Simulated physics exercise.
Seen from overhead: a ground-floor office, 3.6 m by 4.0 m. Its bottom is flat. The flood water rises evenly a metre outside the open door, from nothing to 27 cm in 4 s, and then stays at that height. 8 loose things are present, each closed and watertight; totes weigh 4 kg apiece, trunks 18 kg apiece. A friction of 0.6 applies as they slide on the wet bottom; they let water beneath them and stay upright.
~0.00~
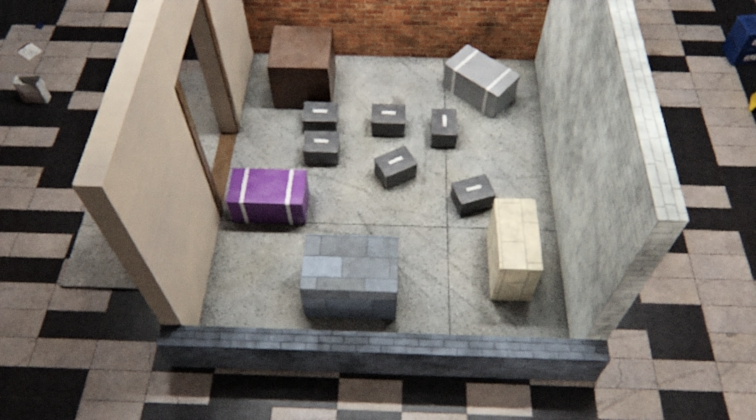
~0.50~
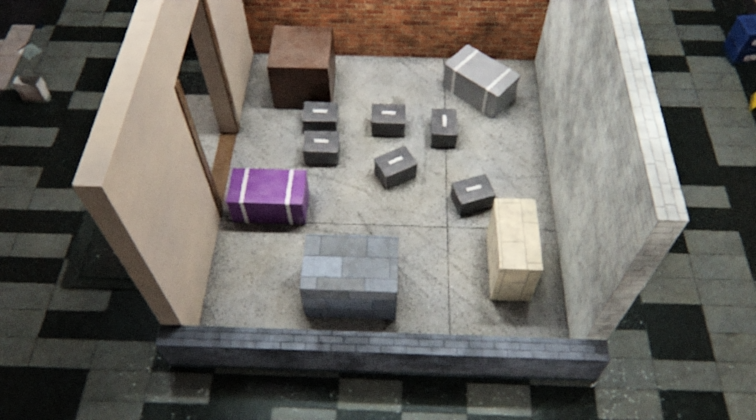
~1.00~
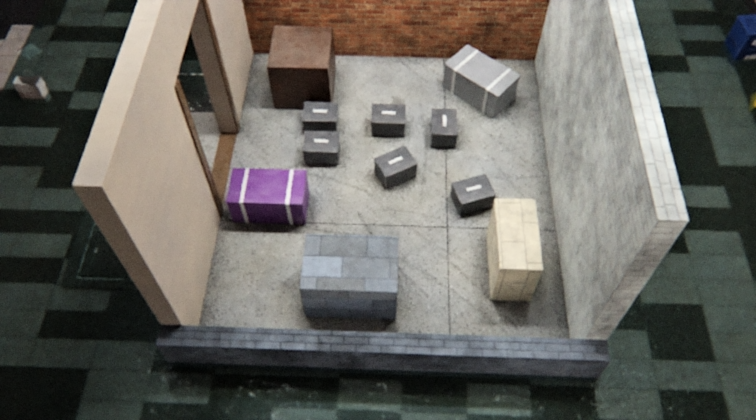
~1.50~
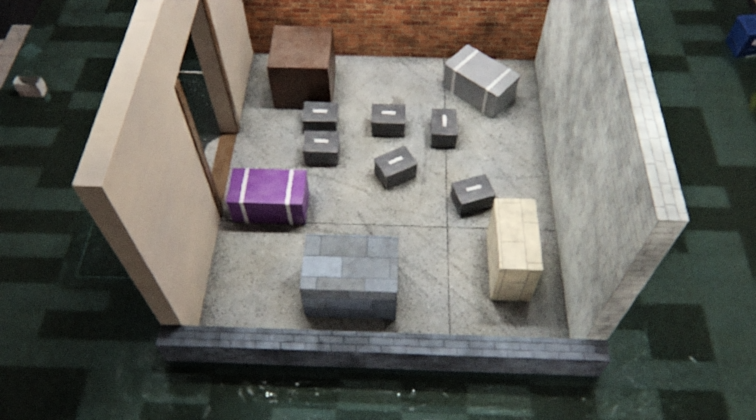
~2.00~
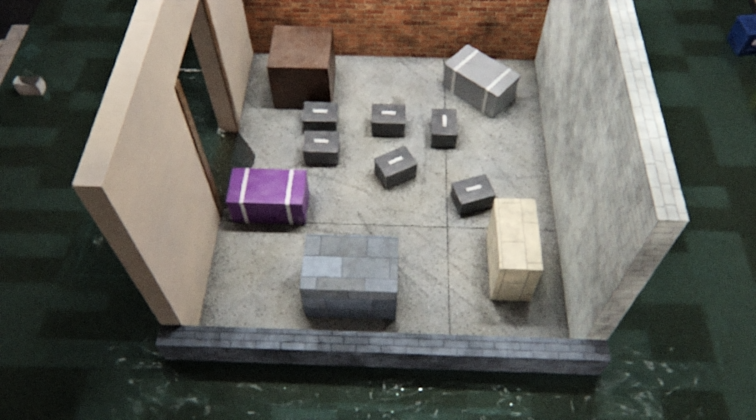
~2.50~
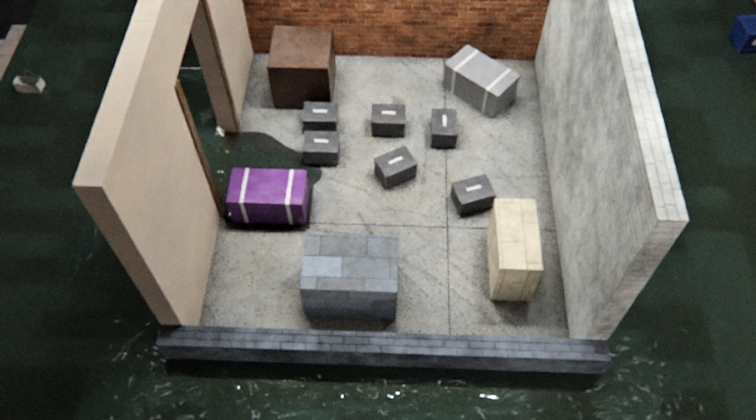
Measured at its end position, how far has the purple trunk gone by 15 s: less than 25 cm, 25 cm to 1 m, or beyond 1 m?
Shifts a bit.
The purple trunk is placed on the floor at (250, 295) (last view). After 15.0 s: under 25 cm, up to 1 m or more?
I'd say it goes a long distance.
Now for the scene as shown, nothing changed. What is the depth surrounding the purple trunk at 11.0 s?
Depth: About 8 cm.
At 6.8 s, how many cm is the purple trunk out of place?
Close to 60 cm.
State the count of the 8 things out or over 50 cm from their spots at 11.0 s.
8 in all.
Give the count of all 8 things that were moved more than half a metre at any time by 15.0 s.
I count 8.
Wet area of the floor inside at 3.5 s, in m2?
Wet area: Approx. 3.5 m2.
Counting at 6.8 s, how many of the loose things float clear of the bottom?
Count: 7.
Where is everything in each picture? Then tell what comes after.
The purple trunk at (267, 186) rests on the ground; 0.0 m2 under water; 0 of 8 have shifted, in the first frame.
The purple trunk at (267, 186), on the bottom; water covers 0.0 m2; 0 of 8 have shifted, in the second frame.
The purple trunk at (267, 186), on the bottom; water covers 0.0 m2; 0 of 8 have shifted, in the third frame.
The purple trunk at (267, 186) rests on the ground; 0.0 m2 under water; 0 of 8 have shifted, in the fourth frame.
The purple trunk at (267, 186) rests on the ground; 0.2 m2 under water; 0 of 8 have shifted, in the fifth frame.
The purple trunk at (267, 186) rests on the ground; 0.7 m2 under water; 0 of 8 have shifted, in the sixth frame.
After 3.5 s the purple trunk is near (273, 196), 0.2 m from its start, aground; 0 afloat.
After 6.8 s the purple trunk is near (277, 233), 0.6 m from its start, aground; 7 afloat.
After 11.0 s the purple trunk is near (286, 229), 0.6 m from its start, afloat; 8 afloat.
After 15.0 s the purple trunk is near (272, 225), 0.5 m from its start, afloat; 8 afloat.
